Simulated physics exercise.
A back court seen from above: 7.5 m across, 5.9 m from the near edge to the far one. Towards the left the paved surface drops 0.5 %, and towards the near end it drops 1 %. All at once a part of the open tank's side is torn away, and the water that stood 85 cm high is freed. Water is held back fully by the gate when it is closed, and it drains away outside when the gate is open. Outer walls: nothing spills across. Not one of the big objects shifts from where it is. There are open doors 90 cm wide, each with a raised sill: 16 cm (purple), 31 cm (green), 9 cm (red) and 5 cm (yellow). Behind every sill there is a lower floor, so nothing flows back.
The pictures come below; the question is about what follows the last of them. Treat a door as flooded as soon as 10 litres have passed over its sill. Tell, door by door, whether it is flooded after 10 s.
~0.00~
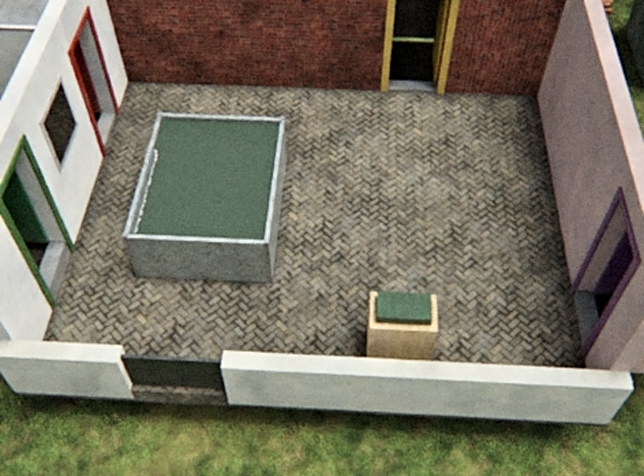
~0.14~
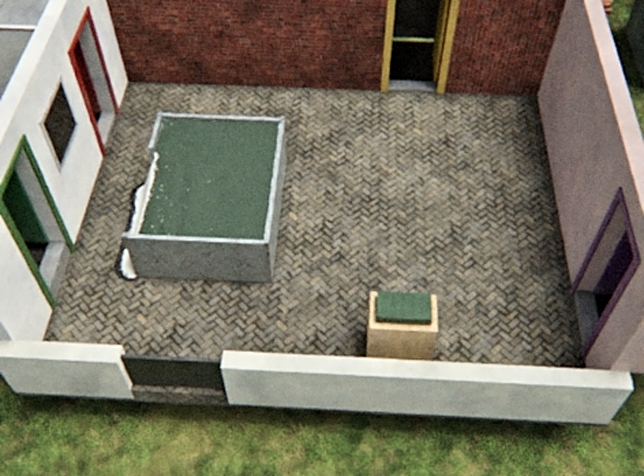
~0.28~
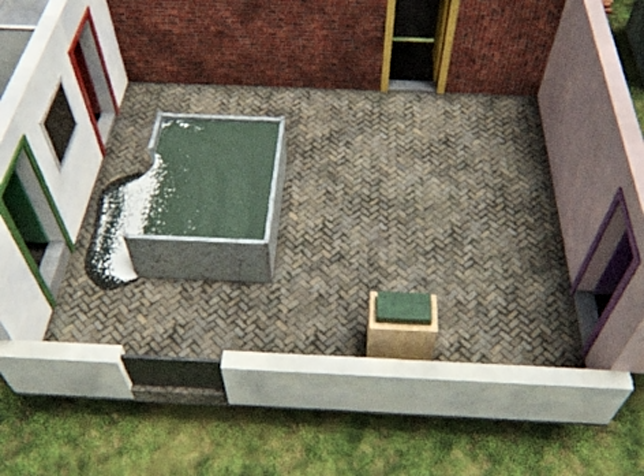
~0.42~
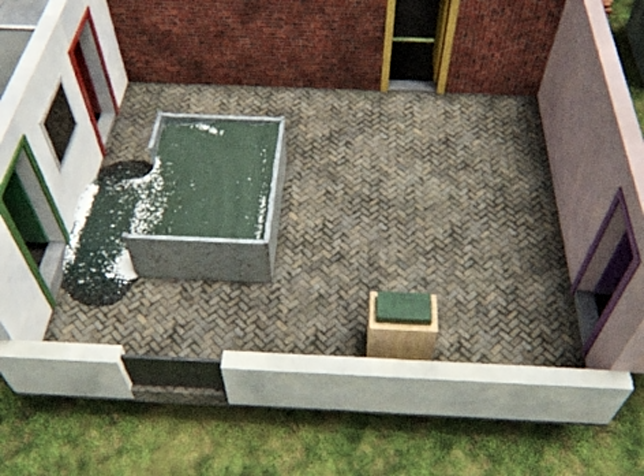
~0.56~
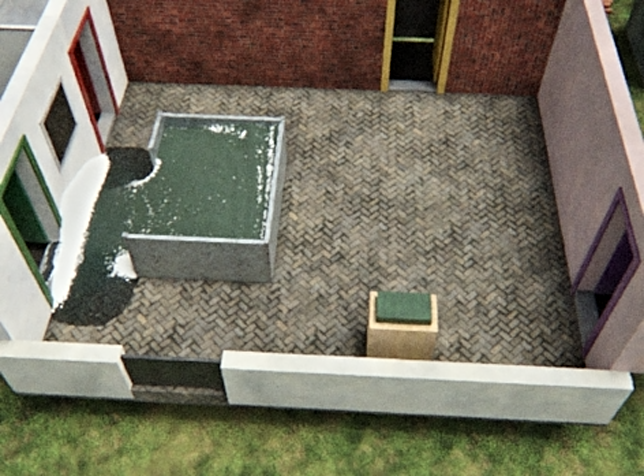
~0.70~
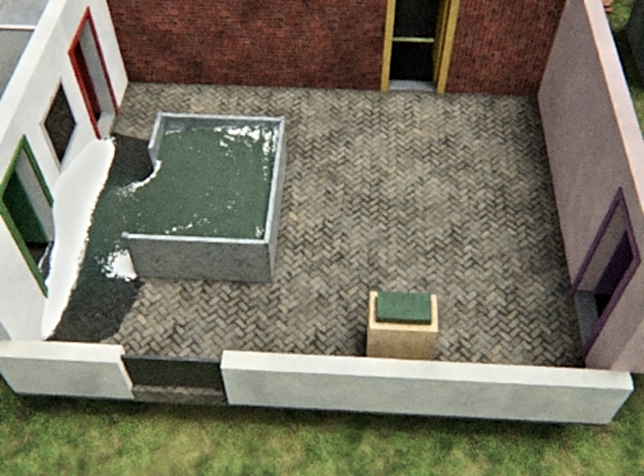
Purple door: Short; green door: Surplus; red door: Surplus; yellow door: Surplus.
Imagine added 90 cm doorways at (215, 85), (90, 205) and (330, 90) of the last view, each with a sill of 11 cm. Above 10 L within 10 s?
Note, doorways in listed order: Stays short, goes beyond, stays short.
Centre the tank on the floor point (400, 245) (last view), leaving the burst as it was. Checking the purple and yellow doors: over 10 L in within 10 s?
Result - purple door does not exceed it, yellow door does not exceed it.
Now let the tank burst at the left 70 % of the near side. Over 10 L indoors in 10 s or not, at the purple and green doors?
At purple the amount is beneath the mark, while at green it is beneath the mark.
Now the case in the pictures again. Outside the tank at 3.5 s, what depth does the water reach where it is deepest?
Roughly 33 cm.
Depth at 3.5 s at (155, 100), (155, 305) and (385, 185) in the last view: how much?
I'd read it as roughly 26, 3 and 0 cm, in that order.
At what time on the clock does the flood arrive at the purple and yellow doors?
Arrival: Purple 3.8 s, yellow 3.0 s.
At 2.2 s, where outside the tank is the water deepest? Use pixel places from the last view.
Roughly (38, 357).
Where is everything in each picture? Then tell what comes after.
In the first frame, still water, 85 cm deep, in the open tank at (210, 177).
In the second frame, water pours out at (148, 215) and has run 0.9 m, to a hidden place; typically 11 cm deep outside, 85 cm at the open tank's back.
In the third frame, the front is at (121, 182), 1.2 m from the gap at (149, 217); 1.5 m2 of floor is under water; 84 cm left at the back of the open tank.
In the fourth frame, the front is at (98, 173), 1.6 m from the gap at (150, 219); 2.7 m2 of floor is under water; 80 cm left at the back of the open tank.
In the fifth frame, the front is at (105, 152), 2.0 m from the gap at (150, 220); 3.5 m2 of floor is under water; 71 cm left at the back of the open tank.
In the sixth frame, the front is at (43, 341), 2.3 m from the gap at (150, 219); 3.8 m2 of floor is under water; 72 cm left at the back of the open tank.
After 1.4 s water covers 20 % of the floor and is deepest (66 cm) near (34, 369); purple door not reached, green door 53 cm at the sill, 52 L in, red door 14 cm at the sill, 2 L in, yellow door not reached.
After 2.2 s water covers 30 % of the floor and is deepest (60 cm) near (38, 357); purple door not reached, green door 41 cm at the sill, 124 L in, red door 13 cm at the sill, 9 L in, yellow door not reached.
After 3.5 s water covers 65 % of the floor and is deepest (33 cm) near (34, 369); purple door not reached, green door 27 cm at the sill, 140 L in, red door 12 cm at the sill, 17 L in, yellow door 3 cm at the sill, 0 L in.
After 6.0 s water covers 95 % of the floor and is deepest (25 cm) near (518, 215); purple door 12 cm at the sill, 0 L in, green door 16 cm at the sill, 140 L in, red door 10 cm at the sill, 28 L in, yellow door 3 cm at the sill, 0 L in.
After 10.0 s water covers 100 % of the floor and is deepest (17 cm) near (419, 388); purple door 12 cm at the sill, 1 L in, green door 10 cm at the sill, 140 L in, red door 8 cm at the sill, 37 L in, yellow door 9 cm at the sill, 18 L in.
